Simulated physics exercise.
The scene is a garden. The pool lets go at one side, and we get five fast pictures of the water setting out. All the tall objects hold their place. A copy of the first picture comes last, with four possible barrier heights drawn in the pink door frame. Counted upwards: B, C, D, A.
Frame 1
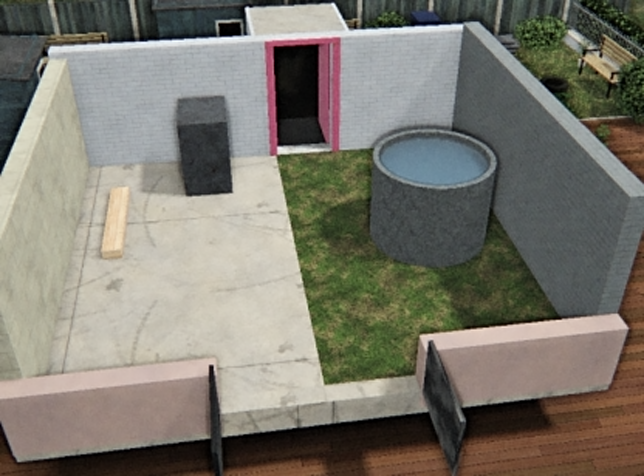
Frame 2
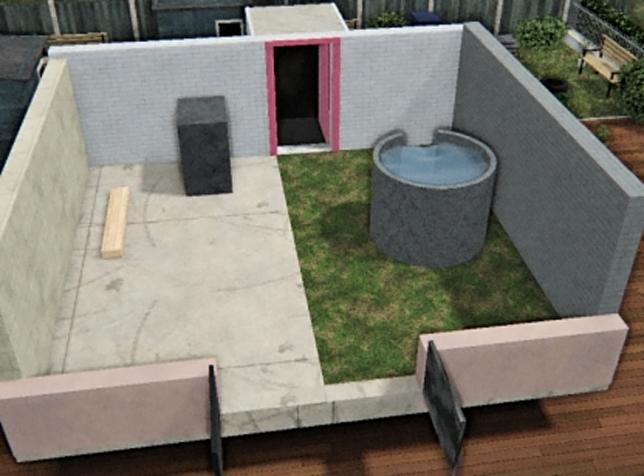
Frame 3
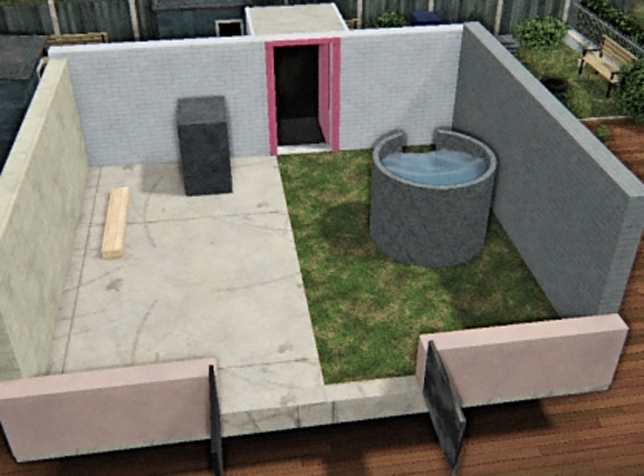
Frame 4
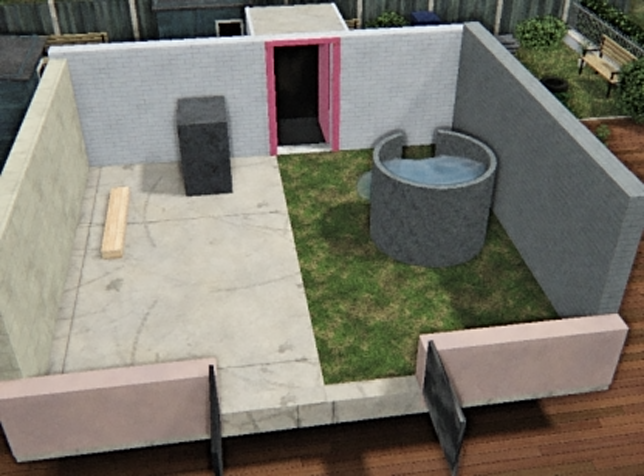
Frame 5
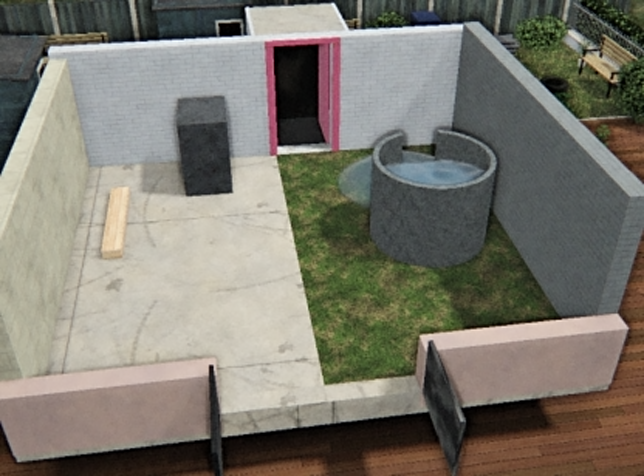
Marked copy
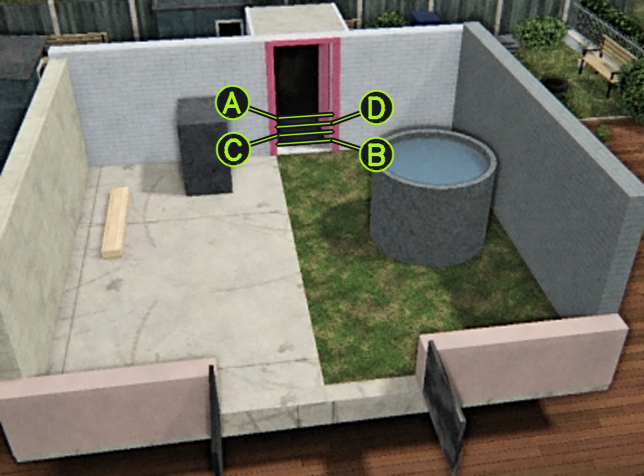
A gap opened in the back of the round stone pool, its water sank a little, and a shallow puddle spread out behind it and leftward over the grass in the walled garden.
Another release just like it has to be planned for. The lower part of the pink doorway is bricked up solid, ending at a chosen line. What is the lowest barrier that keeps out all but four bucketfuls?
It is B.
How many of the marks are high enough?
All of the four.
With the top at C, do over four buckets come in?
No.
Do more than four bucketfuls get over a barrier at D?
No, that is safe.
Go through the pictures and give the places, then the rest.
Water in the pool at rest, its middle at (434, 162); foot of the pink doorway at (305, 153); open gate at (319, 343), in the first frame.
Water covers 1 % of the ground, its front hidden from here, in the second frame.
Water covers 2 % of the ground, its front hidden from here, in the third frame.
Water covers 5 % of the ground, its front hidden from here, in the fourth frame.
Front seen at (348, 188), 9 % of the ground wet, in the fifth frame.
On the marked copy, A at (304, 116); B at (305, 142); C at (304, 133); D at (304, 125); from the bottom up B, C, D, A.
If A is chosen, nothing gets over.
If B is chosen, a splash gets over, under a bucket.
If C is chosen, nothing gets over.
If D is chosen, nothing gets over.
